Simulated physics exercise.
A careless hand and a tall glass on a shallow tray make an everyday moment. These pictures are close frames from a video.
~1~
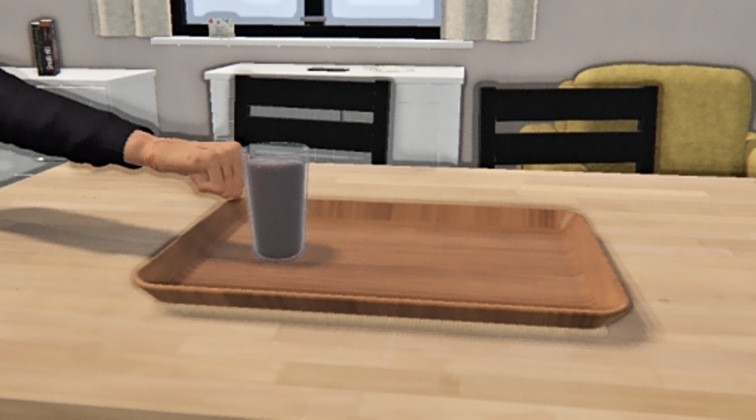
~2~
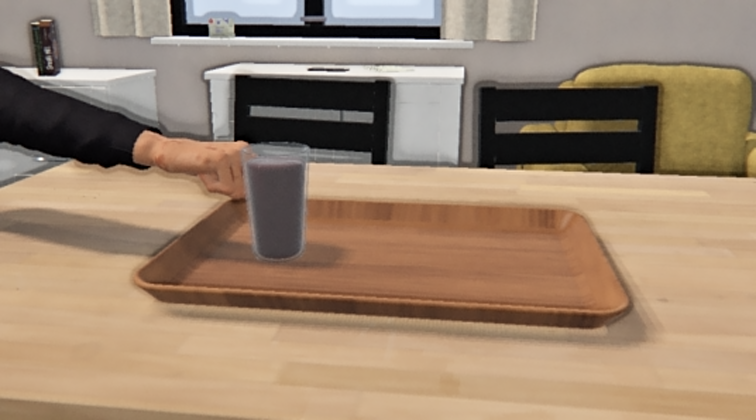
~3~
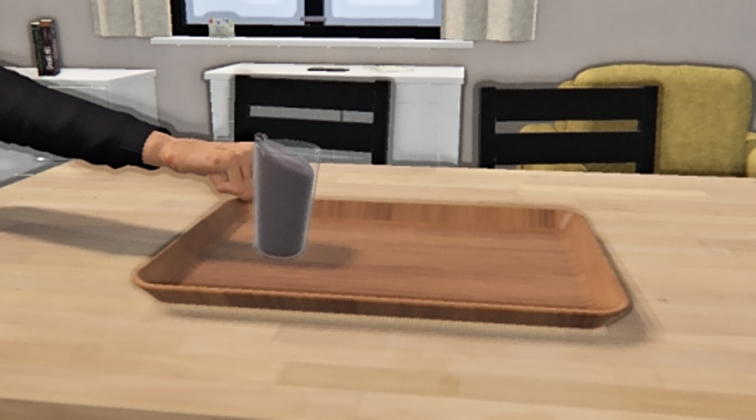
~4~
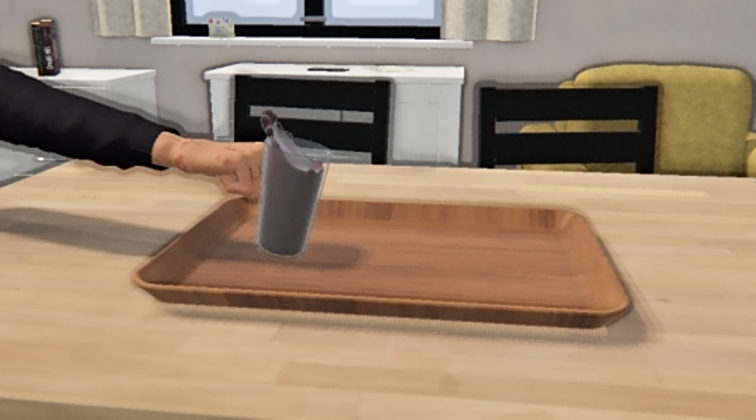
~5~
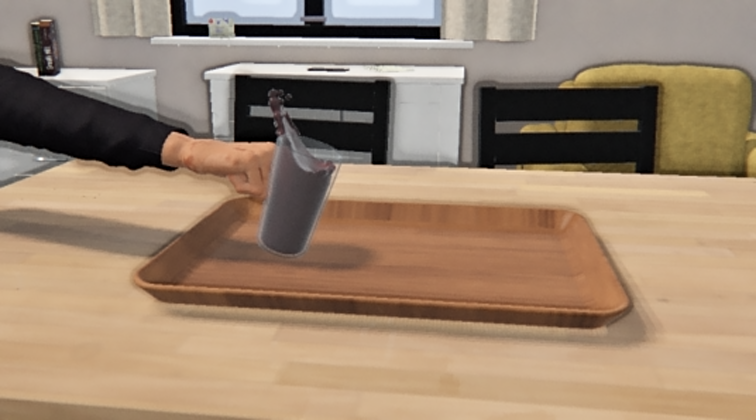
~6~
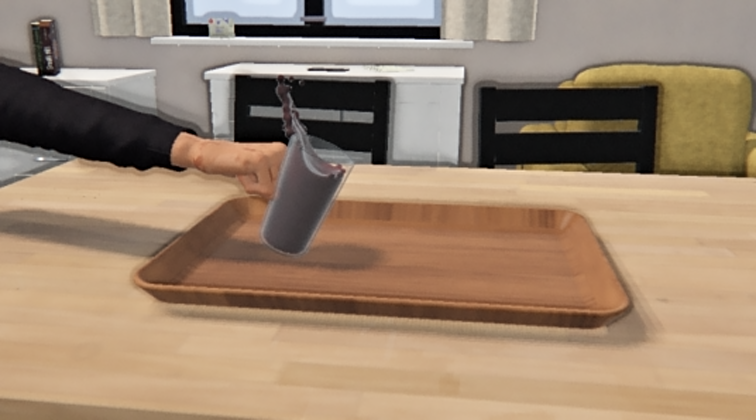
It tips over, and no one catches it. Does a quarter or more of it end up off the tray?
The liquid that escapes the tray is more than a quarter of it.
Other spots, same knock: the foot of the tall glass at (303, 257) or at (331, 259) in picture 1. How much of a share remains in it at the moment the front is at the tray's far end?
Around 55 percent for the first placement and around 60 percent for the second.
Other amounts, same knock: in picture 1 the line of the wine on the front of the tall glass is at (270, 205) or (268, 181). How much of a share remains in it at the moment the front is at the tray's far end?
The first level leaves around 50 percent, the second around 50 percent.
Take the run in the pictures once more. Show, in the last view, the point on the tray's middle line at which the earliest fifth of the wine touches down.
Landing point, centre line: Approx. (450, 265).
A moment on, the tall glass is falling and 93 per cent is in the glass, 0 on the tray and 7 above or beyond its rim.
Next, the tall glass lies on its side and 51 per cent is in the glass, 39 on the tray and 10 above or beyond its rim.
Then the tall glass lies on its side and 28 per cent is in the glass, 57 on the tray and 15 above or beyond its rim.
Later the tall glass lies on its side and 15 per cent is in the glass, 51 on the tray and 34 above or beyond its rim.
At rest 66 per cent is held by tray and glass, 34 is off the tray.
